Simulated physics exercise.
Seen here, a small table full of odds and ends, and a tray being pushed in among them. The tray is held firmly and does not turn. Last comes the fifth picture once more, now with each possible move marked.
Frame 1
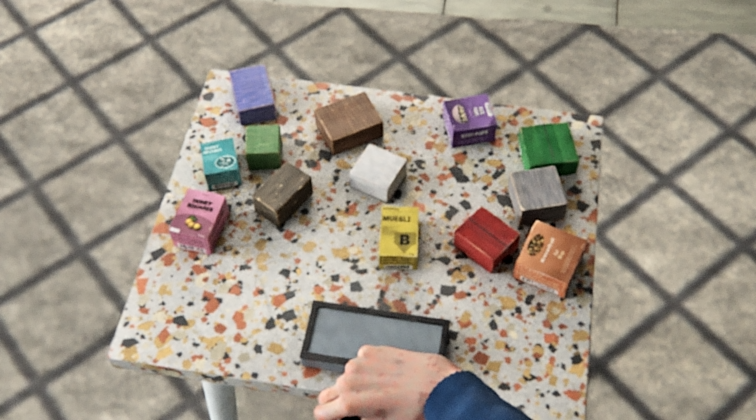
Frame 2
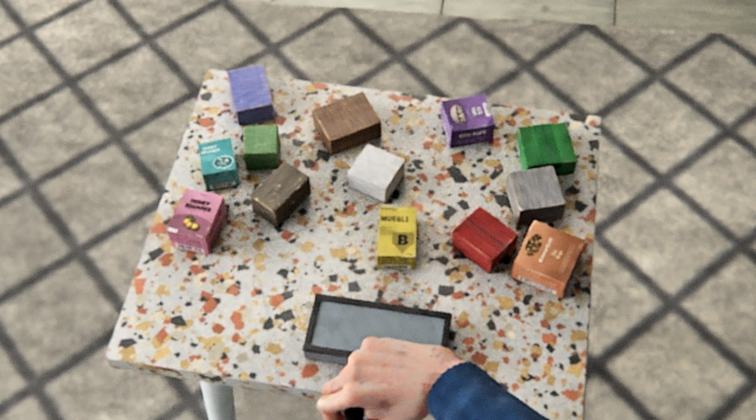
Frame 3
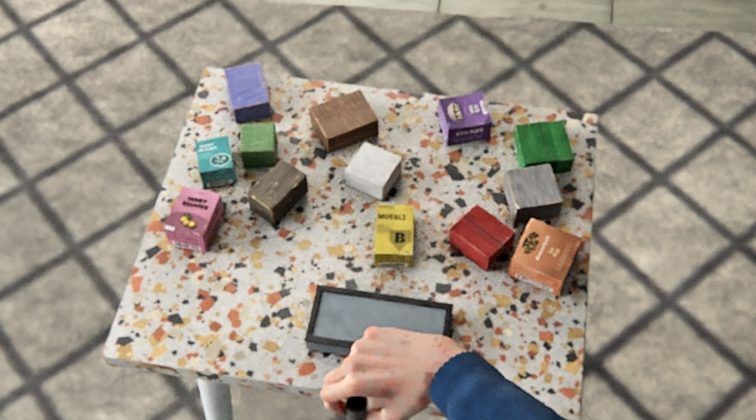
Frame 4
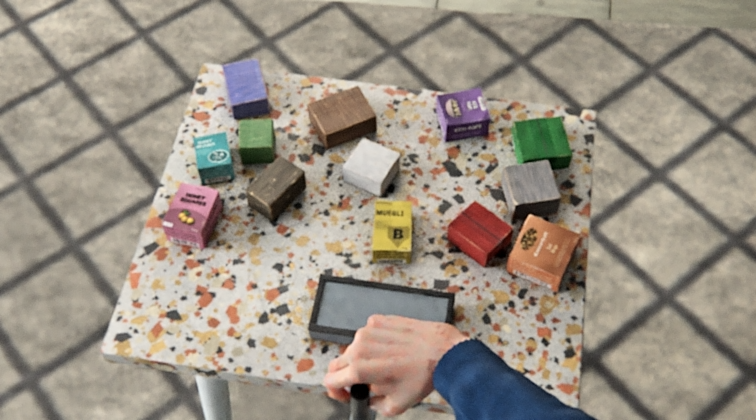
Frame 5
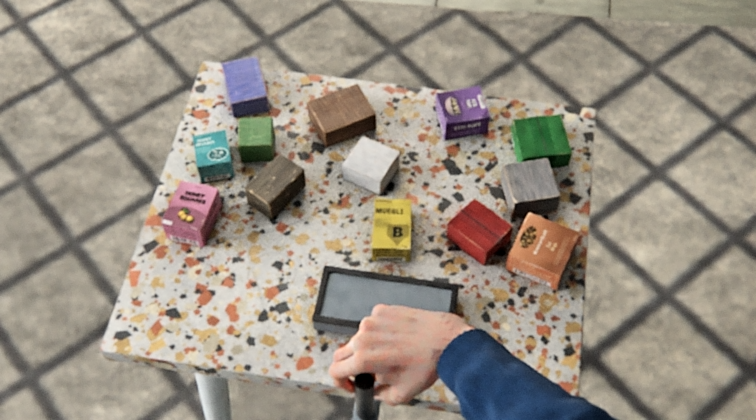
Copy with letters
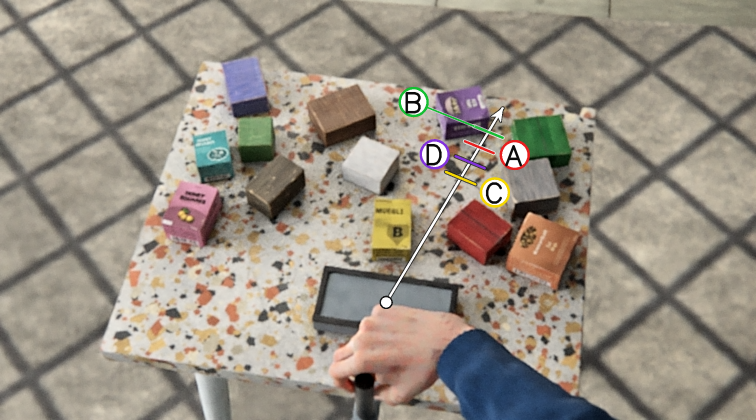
A hand slowly pushes a dark tray a short way forward among colourful blocks and packets.
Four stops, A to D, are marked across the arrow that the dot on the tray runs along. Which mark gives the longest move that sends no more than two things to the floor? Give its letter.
The farthest such stop is B.
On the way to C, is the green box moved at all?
Yes.
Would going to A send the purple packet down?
By then, yes.
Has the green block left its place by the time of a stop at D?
No.
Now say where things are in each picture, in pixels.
The first frame shows white block (379, 174); green block (264, 147); pink packet (200, 221).
The second frame shows tray (378, 332); orange packet (548, 259).
The third frame shows tray (380, 323); purple packet (465, 119).
The fourth frame shows tray (382, 311); black block (276, 188).
The fifth frame shows tray (386, 303); blue block (245, 87); red box (479, 231); brown block (342, 115).
On the marked copy, A at (479, 147); B at (489, 132); C at (461, 178); D at (470, 162); the arrow from (386, 302) to (503, 108); the white dot at (386, 302).
Taking B. A third of the way, tray (426, 241); grey block (542, 175); green box (541, 136).
Two thirds of the way, tray (462, 181); grey block (591, 155); purple packet (471, 95).
When it is over, tray (488, 138); purple packet over the edge; grey block over the edge; two fallen.
As for the rest, A is within the limit but short; C is within the limit but short; D is within the limit but short.
